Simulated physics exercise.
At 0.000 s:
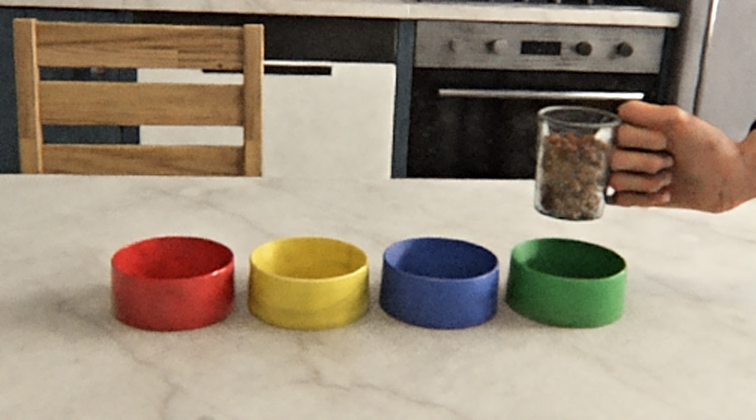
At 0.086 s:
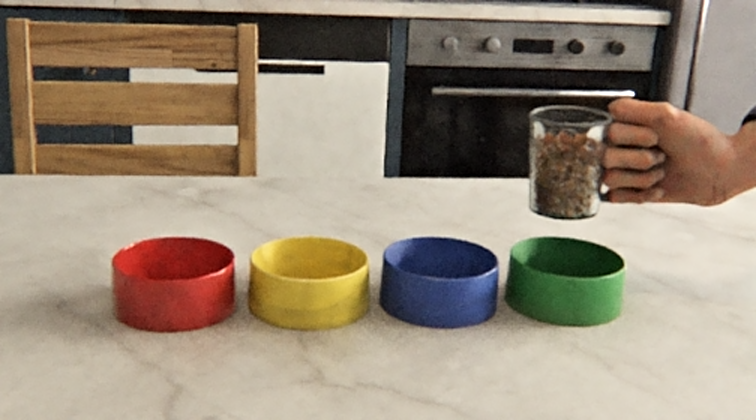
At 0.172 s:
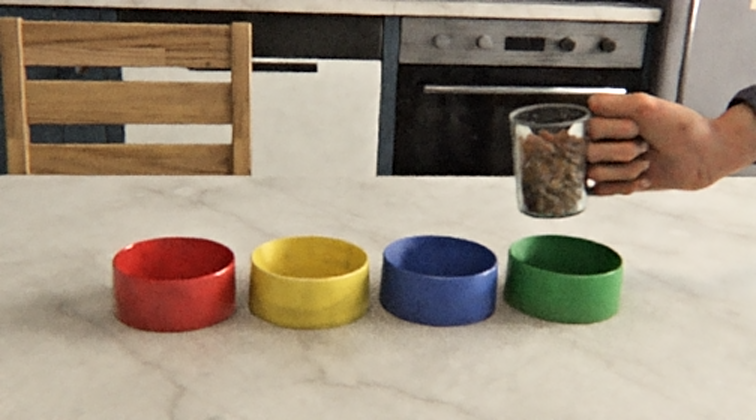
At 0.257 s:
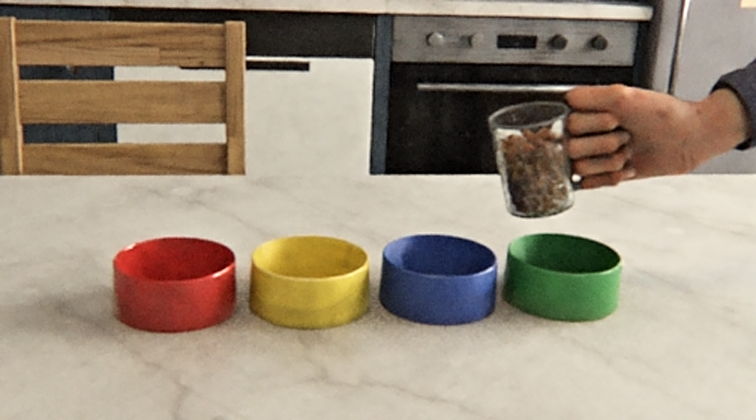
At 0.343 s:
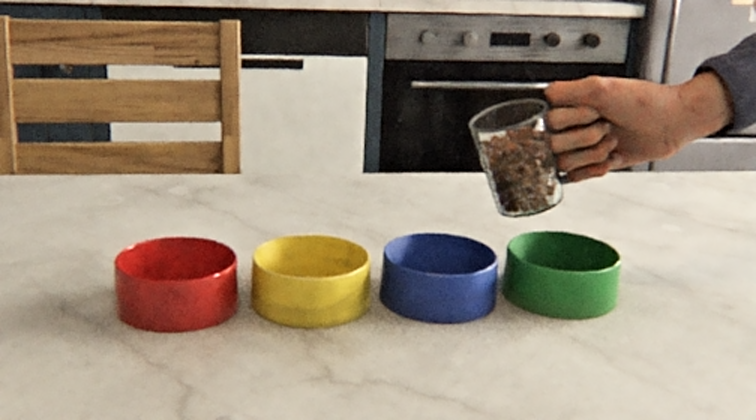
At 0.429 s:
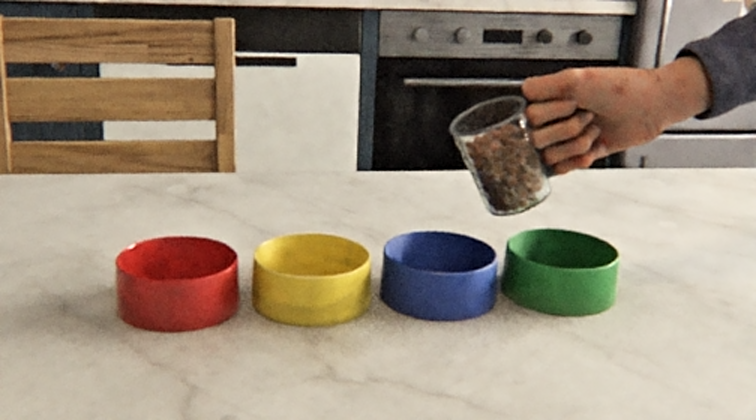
A hand holding a clear cup of small brown pieces moved left above the green dish toward the blue one, gradually tilting the cup leftward, while four colored dishes sat on the pale table.
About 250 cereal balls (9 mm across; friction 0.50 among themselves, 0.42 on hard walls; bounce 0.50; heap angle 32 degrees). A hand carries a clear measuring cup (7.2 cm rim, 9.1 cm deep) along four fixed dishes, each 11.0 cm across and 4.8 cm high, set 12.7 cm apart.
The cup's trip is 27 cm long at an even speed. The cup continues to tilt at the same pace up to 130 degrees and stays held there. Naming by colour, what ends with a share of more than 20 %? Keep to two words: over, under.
In order: Red dish: Beyond a fifth, blue dish: Within a fifth, green dish: Within a fifth, yellow dish: Within a fifth, counter: Beyond a fifth.
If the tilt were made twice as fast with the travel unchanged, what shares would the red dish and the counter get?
That gives red 0 with 0 for the counter.
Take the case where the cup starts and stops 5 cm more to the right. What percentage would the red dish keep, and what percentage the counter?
Red 0; counter 0.
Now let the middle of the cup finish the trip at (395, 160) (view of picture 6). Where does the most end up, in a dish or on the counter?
Result: Largest portion at yellow.
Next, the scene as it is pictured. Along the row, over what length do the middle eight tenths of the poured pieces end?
About 10 cm.
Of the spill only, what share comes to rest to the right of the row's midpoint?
Share on that side: Roughly 0 %.
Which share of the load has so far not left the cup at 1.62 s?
I'd estimate some 90 per cent of the load.
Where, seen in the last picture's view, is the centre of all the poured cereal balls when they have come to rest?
I'd put it at about (202, 295).
Then, at 1.14 s, tilt 74 degrees; cup holds 100 %.
Then, at 1.62 s, tilt 107 degrees; cup holds 90 %, red 5 %.
Then, at 2.17 s, tilt 130 degrees; cup holds 0 %, red 60 %, yellow 5 %.
At rest (2.6 s), red 60 %, blue 0 %, green 0 %, yellow 5 %, counter 35 %.
